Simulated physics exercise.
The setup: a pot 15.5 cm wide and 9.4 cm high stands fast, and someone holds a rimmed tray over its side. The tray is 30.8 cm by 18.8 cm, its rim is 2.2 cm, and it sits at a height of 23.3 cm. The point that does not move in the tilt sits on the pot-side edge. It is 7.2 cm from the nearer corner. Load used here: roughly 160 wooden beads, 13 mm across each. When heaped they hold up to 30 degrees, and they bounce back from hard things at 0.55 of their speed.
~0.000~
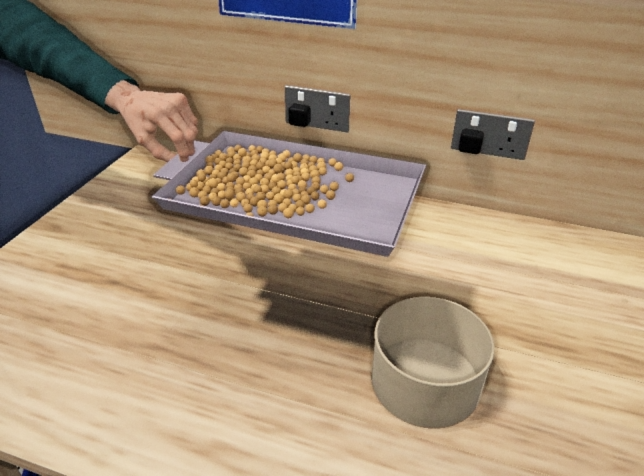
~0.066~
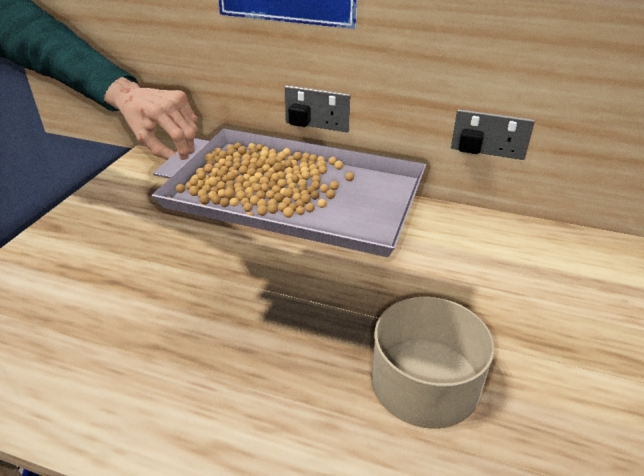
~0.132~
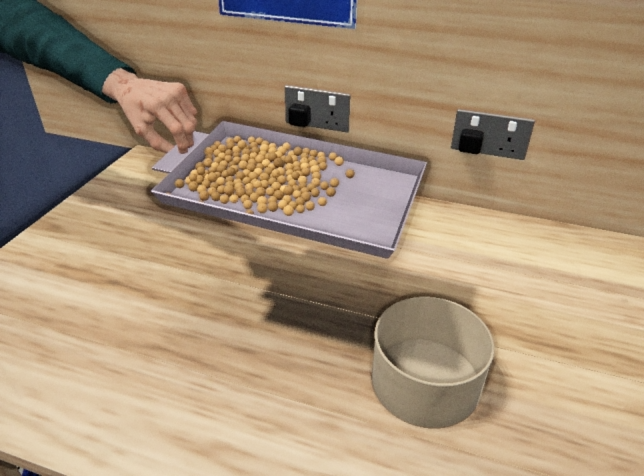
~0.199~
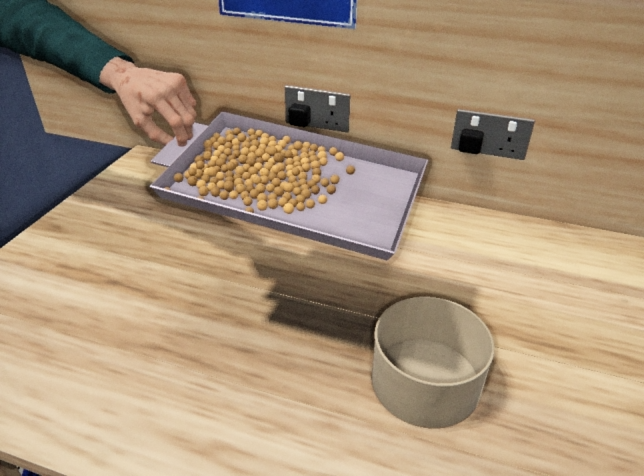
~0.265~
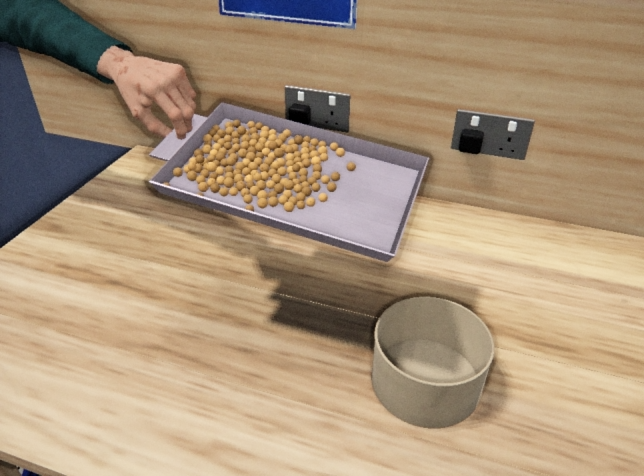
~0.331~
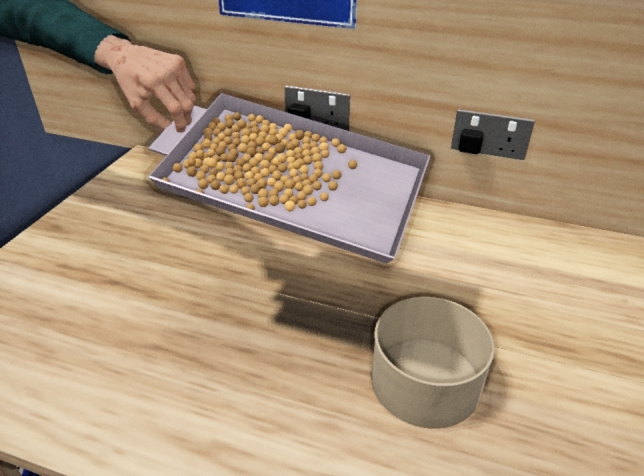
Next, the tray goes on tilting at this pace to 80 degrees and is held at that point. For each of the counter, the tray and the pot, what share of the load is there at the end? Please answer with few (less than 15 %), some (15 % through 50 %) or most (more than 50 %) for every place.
Counter: Some, left on the tray: Few, pot: Most.
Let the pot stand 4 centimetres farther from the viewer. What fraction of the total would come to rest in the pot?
Then close to 20 per cent.
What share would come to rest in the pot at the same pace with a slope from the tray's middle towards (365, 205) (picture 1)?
Something like 45 in a hundred.
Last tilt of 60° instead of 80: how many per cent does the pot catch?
Then about 40 per cent.
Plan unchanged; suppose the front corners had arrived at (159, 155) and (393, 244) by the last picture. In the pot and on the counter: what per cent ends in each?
Split: Pot = 60, counter = 40.
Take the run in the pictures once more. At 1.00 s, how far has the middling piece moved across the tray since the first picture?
12 cm.
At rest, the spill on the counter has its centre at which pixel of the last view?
(333, 440).
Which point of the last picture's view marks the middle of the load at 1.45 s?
Somewhere about (352, 224) in the last view.
After 1.00 s, tilt 44 degrees; the tray holds 100 %, the pot 0 %.
After 1.45 s, tilt 65 degrees; the tray holds 85 %, the pot 5 %.
Then, at 1.97 s, tilt 80 degrees; the tray holds 5 %, the pot 50 %.
In the end, at 3.0 s, counter 40 %, tray 0 %, pot 60 %.
